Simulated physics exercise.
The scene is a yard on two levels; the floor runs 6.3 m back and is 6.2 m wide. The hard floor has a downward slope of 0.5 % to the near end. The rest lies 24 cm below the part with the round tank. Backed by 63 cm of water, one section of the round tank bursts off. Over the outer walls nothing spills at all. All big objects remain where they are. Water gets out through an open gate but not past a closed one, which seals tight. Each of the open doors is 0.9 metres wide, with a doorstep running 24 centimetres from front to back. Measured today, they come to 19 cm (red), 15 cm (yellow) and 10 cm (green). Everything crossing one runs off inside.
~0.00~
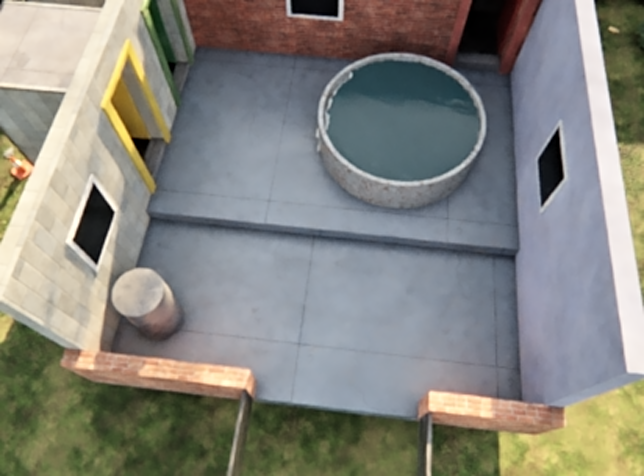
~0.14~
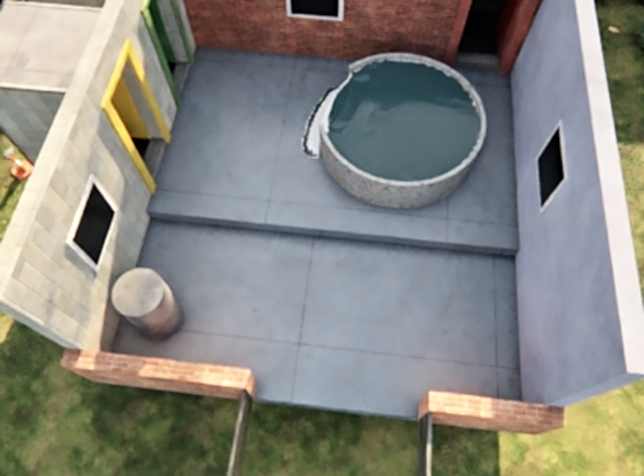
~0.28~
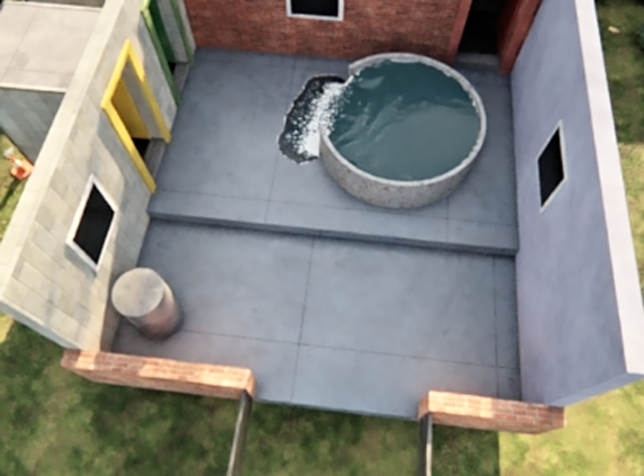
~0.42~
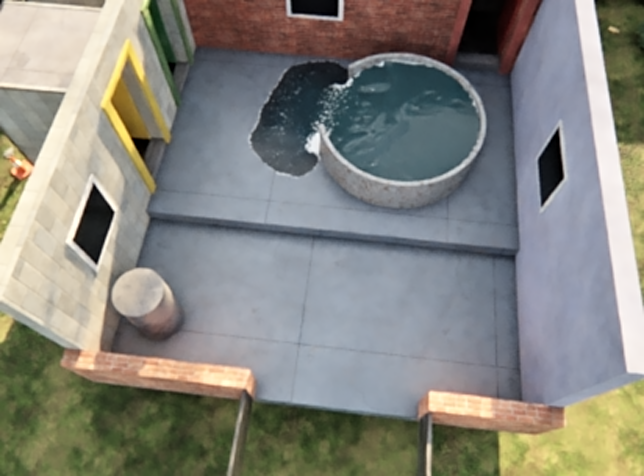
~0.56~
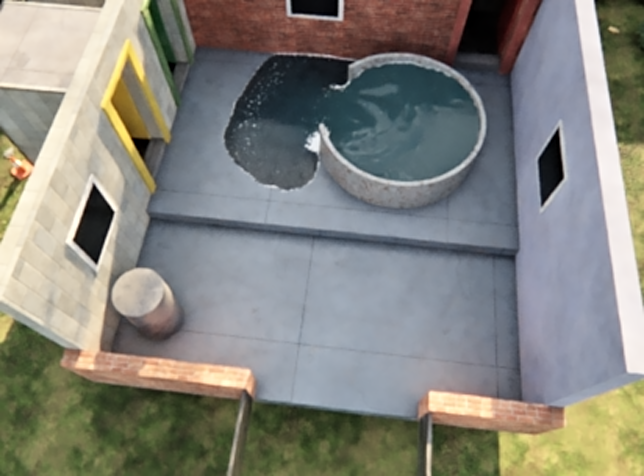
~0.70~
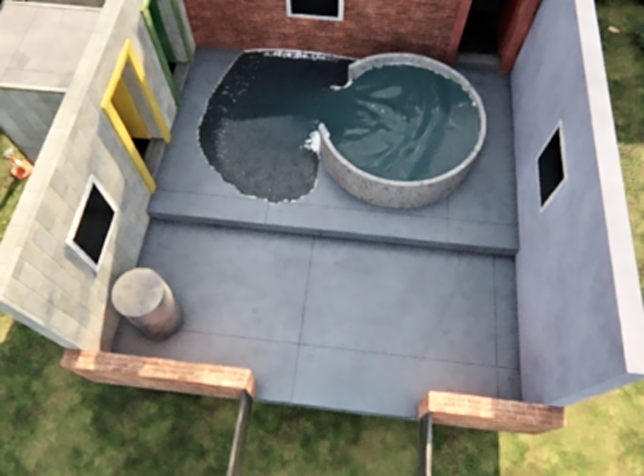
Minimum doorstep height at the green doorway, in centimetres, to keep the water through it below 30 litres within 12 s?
31 cm.
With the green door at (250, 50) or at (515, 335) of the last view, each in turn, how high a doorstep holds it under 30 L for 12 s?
First place around 25 cm, second around 10.0 cm.
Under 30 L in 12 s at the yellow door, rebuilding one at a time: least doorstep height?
Door yellow, min height approx. 17 cm.
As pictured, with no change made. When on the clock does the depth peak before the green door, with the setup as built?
About 2.2 seconds.
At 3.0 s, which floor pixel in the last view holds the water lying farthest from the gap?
The farthest wet point sits near (108, 363) in the last view.
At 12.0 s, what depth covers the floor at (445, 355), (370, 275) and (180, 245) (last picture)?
About 11, 8 and 6 cm respectively.
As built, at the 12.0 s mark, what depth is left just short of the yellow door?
About 6.5 cm.
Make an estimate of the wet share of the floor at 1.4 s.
Approximately 30 %.
After 1.4 s water covers 30 % of the floor, deepest (41 cm) near (195, 52); 24 cm at the green door, 20 litres in over its 10 cm doorstep.
After 3.0 s water covers 35 % of the floor, deepest (34 cm) near (202, 60); 33 cm at the green door, 283 litres in over its 10 cm doorstep.
After 12.0 s water covers 90 % of the floor, deepest (15 cm) near (493, 410); 7 cm at the green door, 542 litres in over its 10 cm doorstep.
At the green door as built, the water arrived by 0.9 s and peaked near 38 cm at 2.2 s.
Run again over the same 12 s with other heights there, 54 litres in over 28 cm, 4 litres over 38 cm. The limit of 30 litres is kept from about 31 cm up.
